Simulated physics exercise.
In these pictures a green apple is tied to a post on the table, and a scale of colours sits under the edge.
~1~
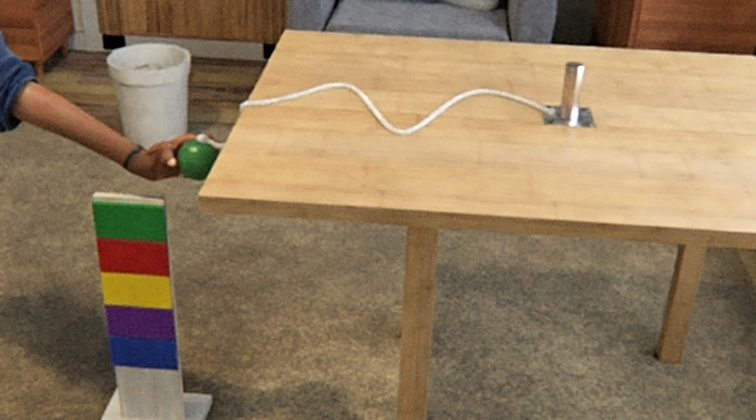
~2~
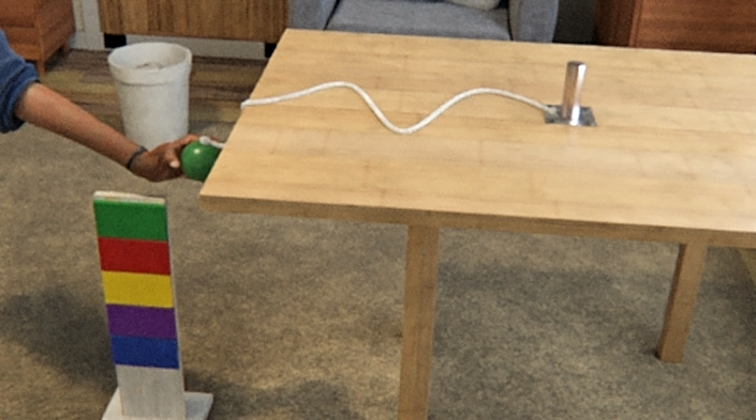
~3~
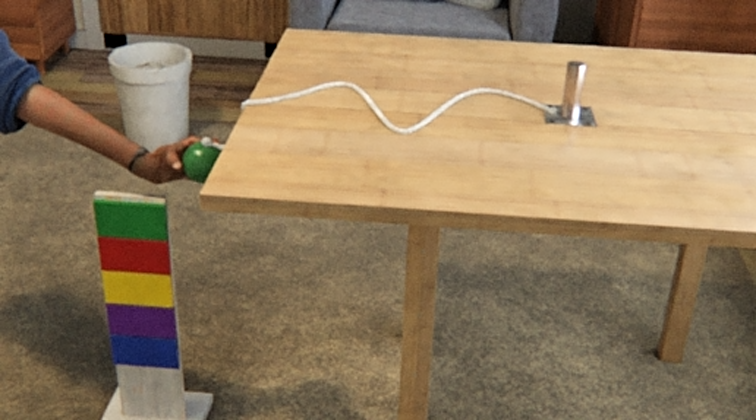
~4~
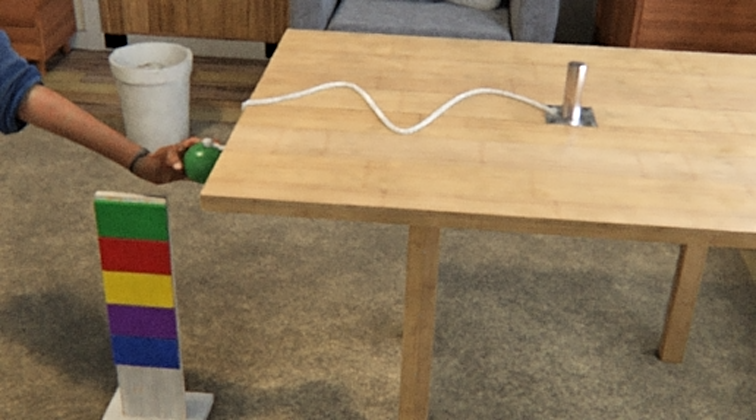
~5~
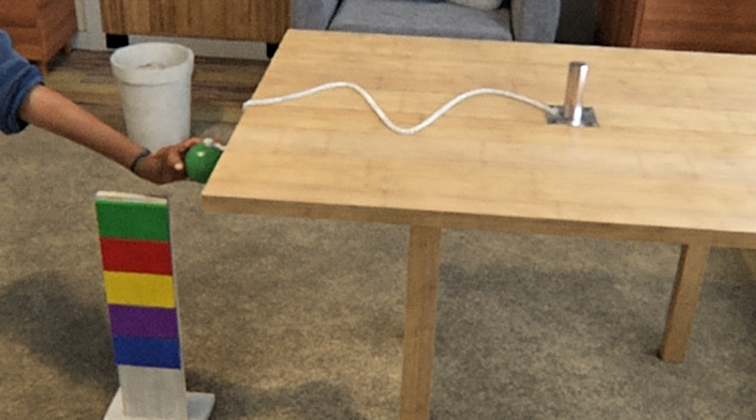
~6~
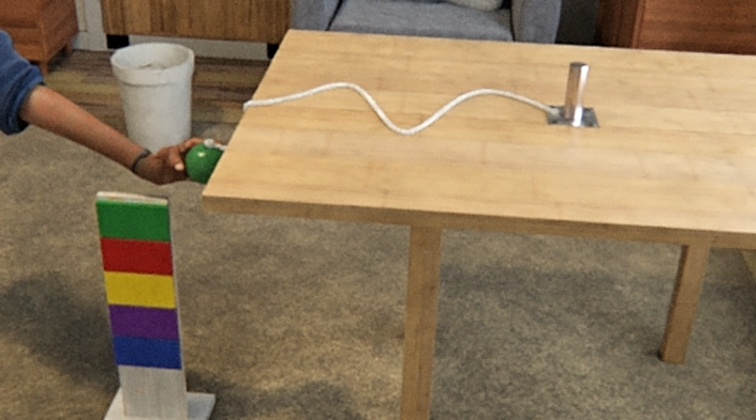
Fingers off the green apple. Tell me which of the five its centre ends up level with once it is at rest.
Its centre ends up level with purple.
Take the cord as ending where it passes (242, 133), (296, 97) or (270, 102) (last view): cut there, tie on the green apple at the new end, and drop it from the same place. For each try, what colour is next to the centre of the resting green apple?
Lab note - try 1: Yellow; try 2: Green; try 3: Red.
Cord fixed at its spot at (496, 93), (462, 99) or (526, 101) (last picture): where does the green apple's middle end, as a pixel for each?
In order: (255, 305), then (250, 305), then (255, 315).
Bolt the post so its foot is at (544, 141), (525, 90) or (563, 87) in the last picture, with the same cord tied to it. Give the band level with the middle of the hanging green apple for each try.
First try: Blue; second try: Blue; third try: Purple.
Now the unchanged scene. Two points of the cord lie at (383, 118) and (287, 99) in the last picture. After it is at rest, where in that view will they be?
Around (285, 106), then around (251, 220).
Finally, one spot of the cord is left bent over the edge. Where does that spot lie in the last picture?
About (371, 102).
Early on, apple near (225, 328); level with purple.
Midway, apple near (286, 322); level with purple.
Near the end, apple near (243, 327); level with purple.
Finally, apple near (260, 327); level with purple. At purple.
